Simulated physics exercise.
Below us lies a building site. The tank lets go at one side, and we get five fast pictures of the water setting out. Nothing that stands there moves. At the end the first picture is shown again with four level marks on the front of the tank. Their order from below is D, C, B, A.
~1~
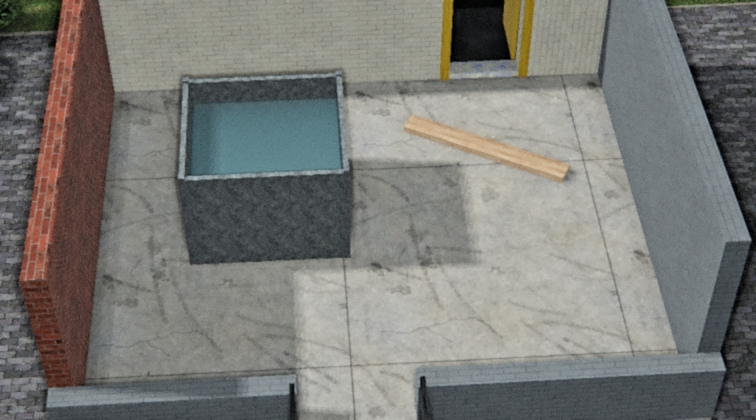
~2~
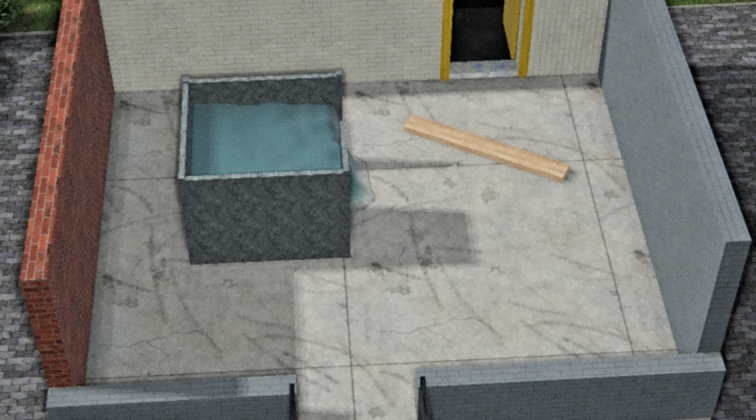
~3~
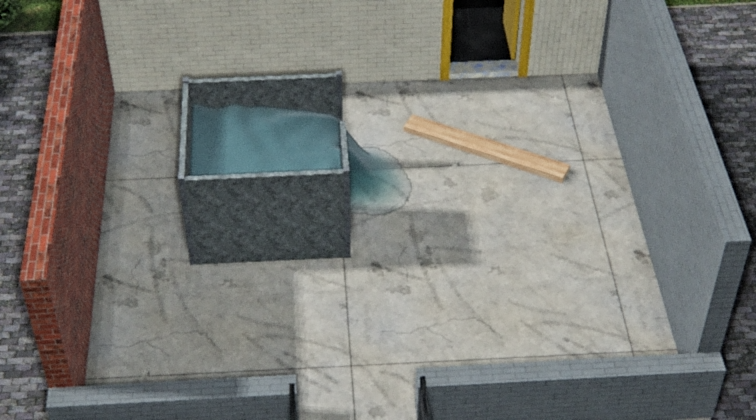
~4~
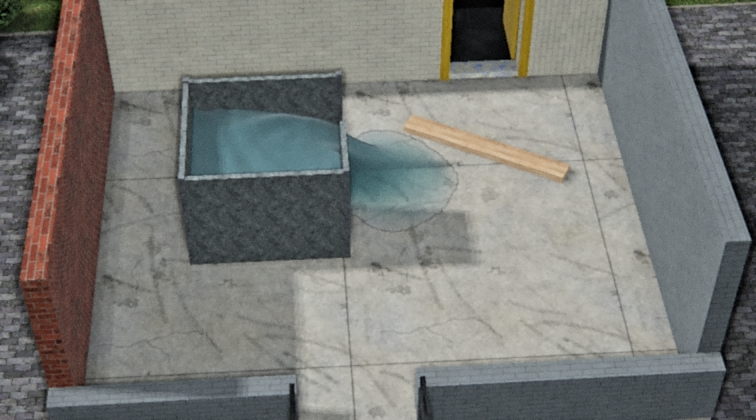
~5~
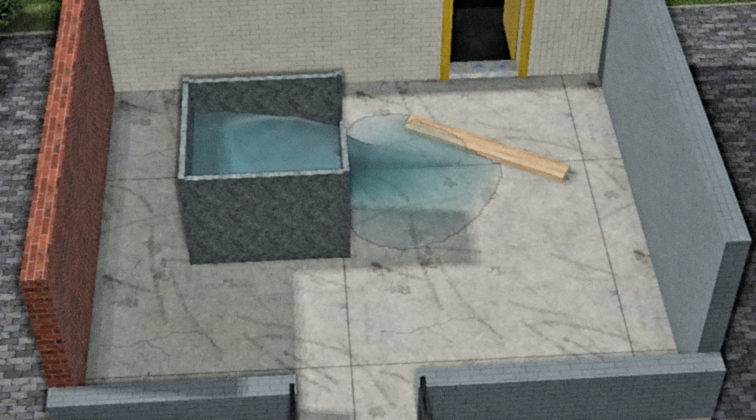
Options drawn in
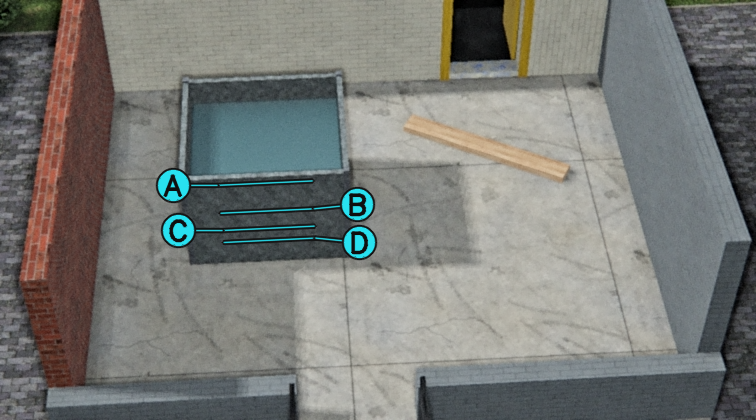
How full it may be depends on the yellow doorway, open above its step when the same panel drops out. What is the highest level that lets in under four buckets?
Go for C.
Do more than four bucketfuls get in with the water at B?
Yes.
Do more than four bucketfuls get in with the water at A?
Yes, that goes wrong.
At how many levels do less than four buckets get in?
Two.
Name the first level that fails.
That would be B.
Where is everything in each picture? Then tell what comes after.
The first frame shows water in the tank at rest, its middle at (265, 143); foot of the yellow doorway at (483, 77); open gate at (356, 368).
The second frame shows front seen at (361, 204), 1 % of the ground wet.
The third frame shows front seen at (404, 185), 2 % of the ground wet.
The fourth frame shows front seen at (447, 169), 6 % of the ground wet.
The fifth frame shows front seen at (491, 164), 10 % of the ground wet.
On the marked copy, A at (265, 183); B at (267, 211); C at (268, 228); D at (269, 240); from the bottom up D, C, B, A.
If A is chosen, dozens of bucketfuls pour in.
If B is chosen, about 8 bucketfuls get in.
If C is chosen, a splash gets over, under a bucket.
If D is chosen, nothing gets over.
